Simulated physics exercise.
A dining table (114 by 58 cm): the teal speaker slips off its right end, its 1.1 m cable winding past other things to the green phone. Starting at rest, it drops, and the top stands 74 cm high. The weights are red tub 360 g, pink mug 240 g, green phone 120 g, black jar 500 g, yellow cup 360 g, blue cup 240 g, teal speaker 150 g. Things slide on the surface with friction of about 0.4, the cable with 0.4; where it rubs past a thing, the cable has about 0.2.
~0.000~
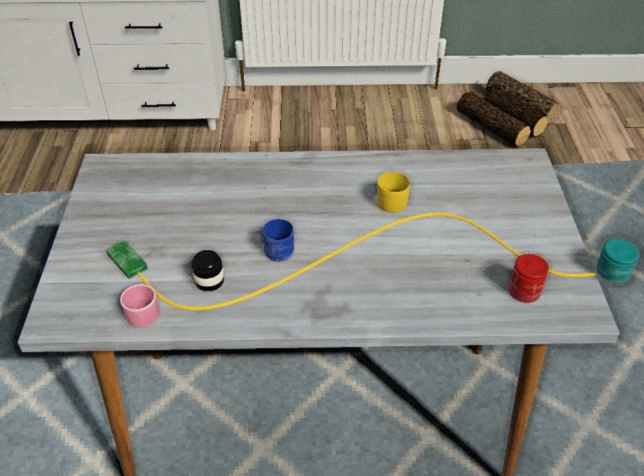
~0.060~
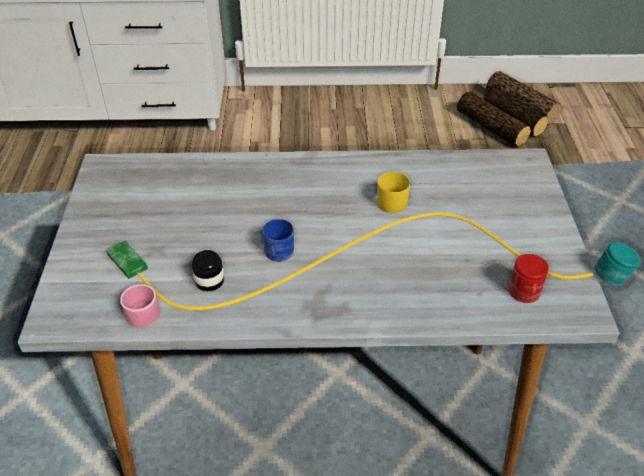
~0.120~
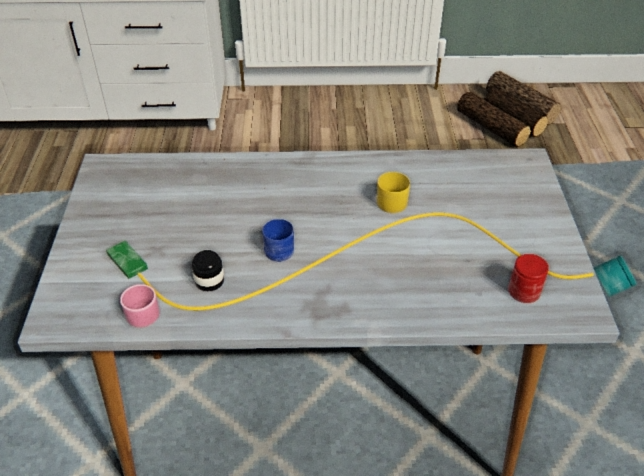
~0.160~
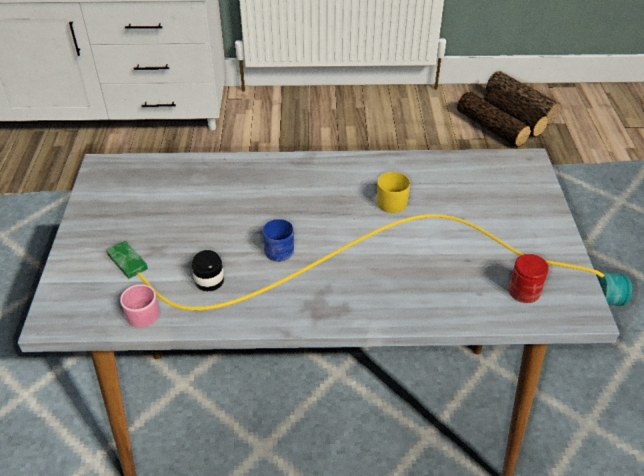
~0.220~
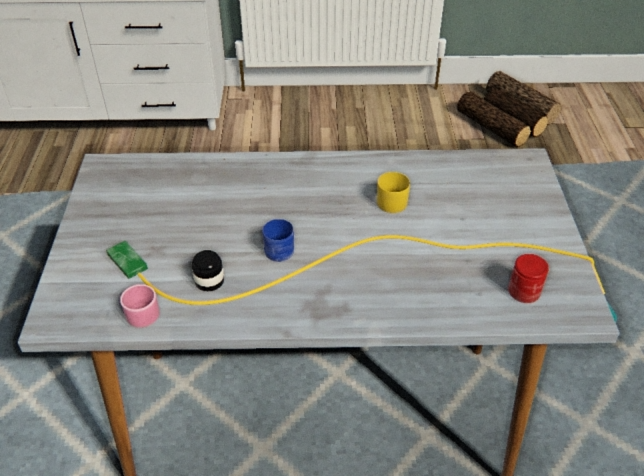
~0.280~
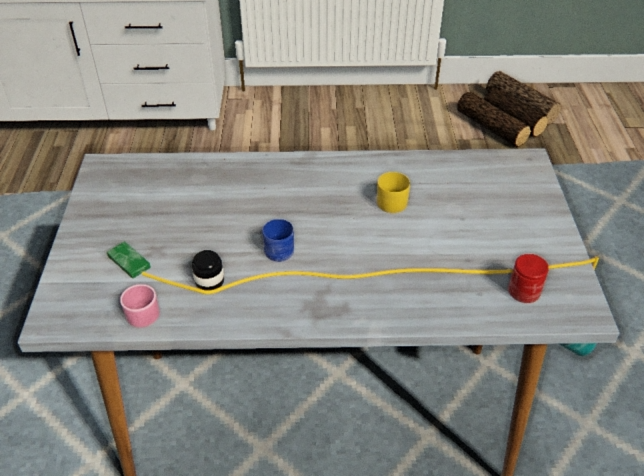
On a grey wooden table, a teal speaker at the right edge tipped over the side and dropped below the tabletop, pulling the yellow cable straighter across the table while the cups stayed put.
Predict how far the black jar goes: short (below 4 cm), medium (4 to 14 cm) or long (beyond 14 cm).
I think it will go almost nowhere.
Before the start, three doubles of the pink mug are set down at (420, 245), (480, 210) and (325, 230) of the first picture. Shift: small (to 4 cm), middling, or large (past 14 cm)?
In turn, the three show only a little movement, only a little movement and only a little movement.
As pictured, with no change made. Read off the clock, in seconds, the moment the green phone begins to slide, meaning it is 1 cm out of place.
For the green phone, around 0.30 seconds.
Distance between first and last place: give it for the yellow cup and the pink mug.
In the end the yellow cup has moved about 0 cm, while the pink mug has moved about 0 cm.
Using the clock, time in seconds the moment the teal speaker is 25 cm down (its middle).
It happens at 0.50 seconds on the clock.
At 0.5 s, the cable's tail end at (191, 274); teal speaker over the edge, green phone 10 cm off its start.
At 0.7 s, the cable's tail end at (188, 276); green phone 9 cm off its start, teal speaker over the edge.
At 1.0 s, the cable's tail end at (192, 290); green phone 12 cm off its start at (169, 279), teal speaker over the edge.
At 1.2 s, the cable's tail end at (193, 290); green phone 12 cm off its start, teal speaker over the edge.
At 2.4 s, the cable's tail end at (193, 291); black jar 0 cm off its start at (207, 258), green phone 12 cm off its start at (170, 280), teal speaker over the edge.
